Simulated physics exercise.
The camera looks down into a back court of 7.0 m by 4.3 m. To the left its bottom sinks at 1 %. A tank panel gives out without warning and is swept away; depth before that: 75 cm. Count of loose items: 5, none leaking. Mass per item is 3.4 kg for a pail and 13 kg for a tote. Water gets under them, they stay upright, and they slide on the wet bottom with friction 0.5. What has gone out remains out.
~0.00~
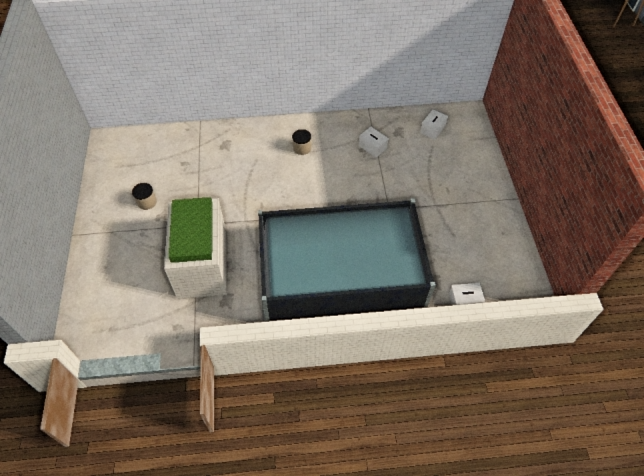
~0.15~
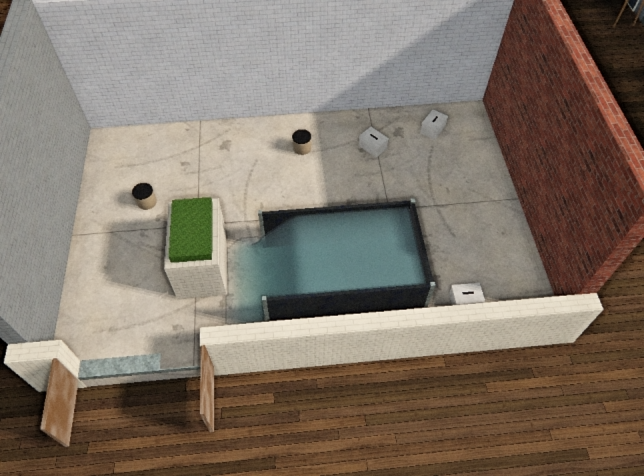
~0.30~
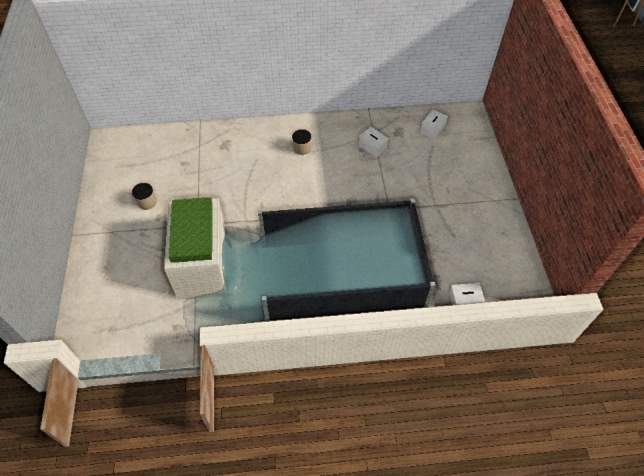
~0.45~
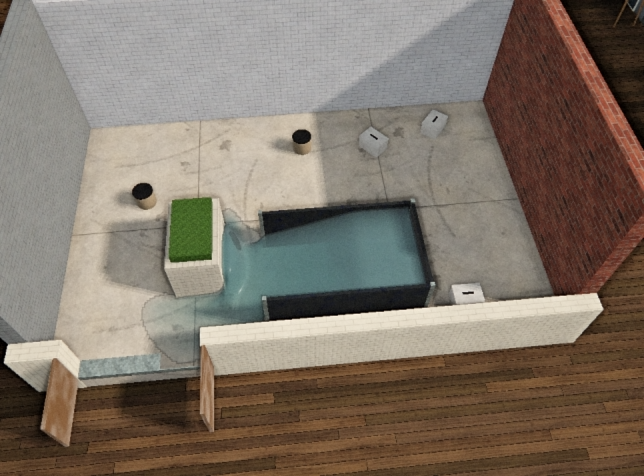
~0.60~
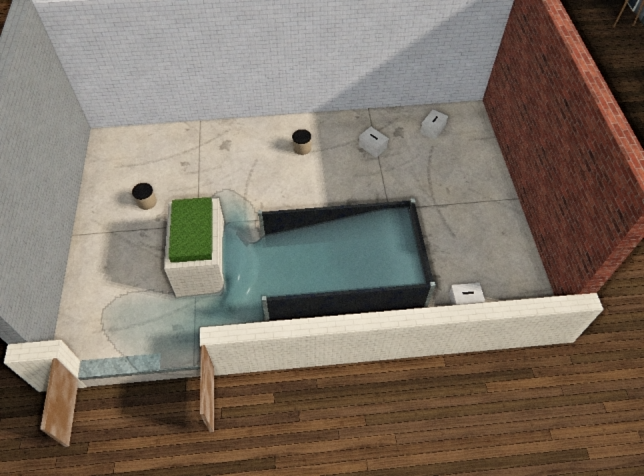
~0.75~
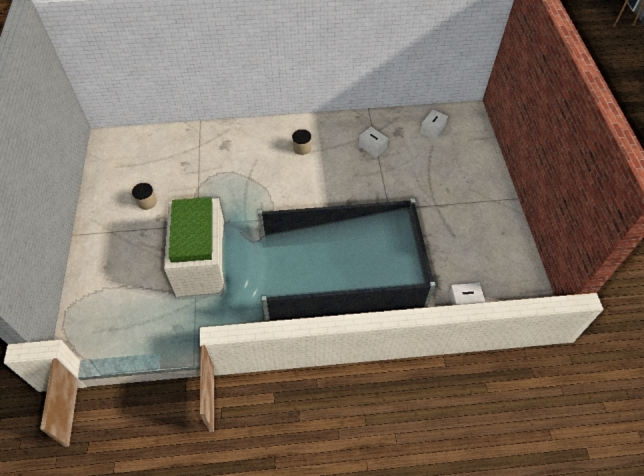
The video shows a walled court where the left panel of a dark-framed water tank gives way, and water pours out around a grass-topped block, spreading across the floor toward the front opening while the loose items stay still.
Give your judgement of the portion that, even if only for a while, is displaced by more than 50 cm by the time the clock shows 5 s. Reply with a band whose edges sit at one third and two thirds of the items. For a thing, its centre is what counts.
Band: One third to two thirds.
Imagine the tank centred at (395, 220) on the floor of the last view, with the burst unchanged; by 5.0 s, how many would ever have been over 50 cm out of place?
1.
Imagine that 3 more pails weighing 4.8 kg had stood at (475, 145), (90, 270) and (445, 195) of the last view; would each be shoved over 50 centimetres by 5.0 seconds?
First falls shy, second exceeds it, third falls shy.
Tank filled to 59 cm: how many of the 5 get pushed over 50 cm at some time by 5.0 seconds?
I count 2 of them in that case.
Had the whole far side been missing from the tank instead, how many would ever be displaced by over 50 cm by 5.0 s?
Then it comes to 4.
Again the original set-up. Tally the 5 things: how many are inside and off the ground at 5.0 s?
At that instant the tally stands at 1.
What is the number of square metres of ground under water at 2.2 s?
Some 18 m2.
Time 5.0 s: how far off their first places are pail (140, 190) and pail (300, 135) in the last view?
Object 1: 120 cm. Object 2: 300 cm.
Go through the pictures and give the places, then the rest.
In the first frame, a pail at (302, 136), on the bottom; a tote at (468, 293), on the bottom; 2.7 m2 under water; 0 of 5 have shifted.
In the second frame, a pail at (302, 136), on the bottom; a tote at (468, 293), on the bottom; water covers 3.6 m2; 0 of 5 have shifted.
In the third frame, a pail at (302, 136) rests on the ground; a tote at (468, 293), on the bottom; water covers 4.1 m2; 0 of 5 have shifted.
In the fourth frame, a pail at (302, 136) rests on the ground; a tote at (468, 293), on the bottom; water covers 4.8 m2; 0 of 5 have shifted.
In the fifth frame, a pail at (302, 136) rests on the ground; a tote at (468, 293), on the bottom; 5.7 m2 under water; 0 of 5 have shifted.
In the sixth frame, a pail at (302, 136) rests on the ground; a tote at (468, 293) rests on the ground; water covers 7.1 m2; 0 of 5 have shifted.
After 1.1 s 0 of 5 are over 50 cm from their spots; 0 afloat.
After 2.2 s 1 of 5 are over 50 cm from their spots; 1 afloat.
After 3.5 s 2 of 5 are over 50 cm from their spots; 1 afloat.
After 5.0 s 2 of 5 are over 50 cm from their spots, and 2 have been at some point; 1 afloat.
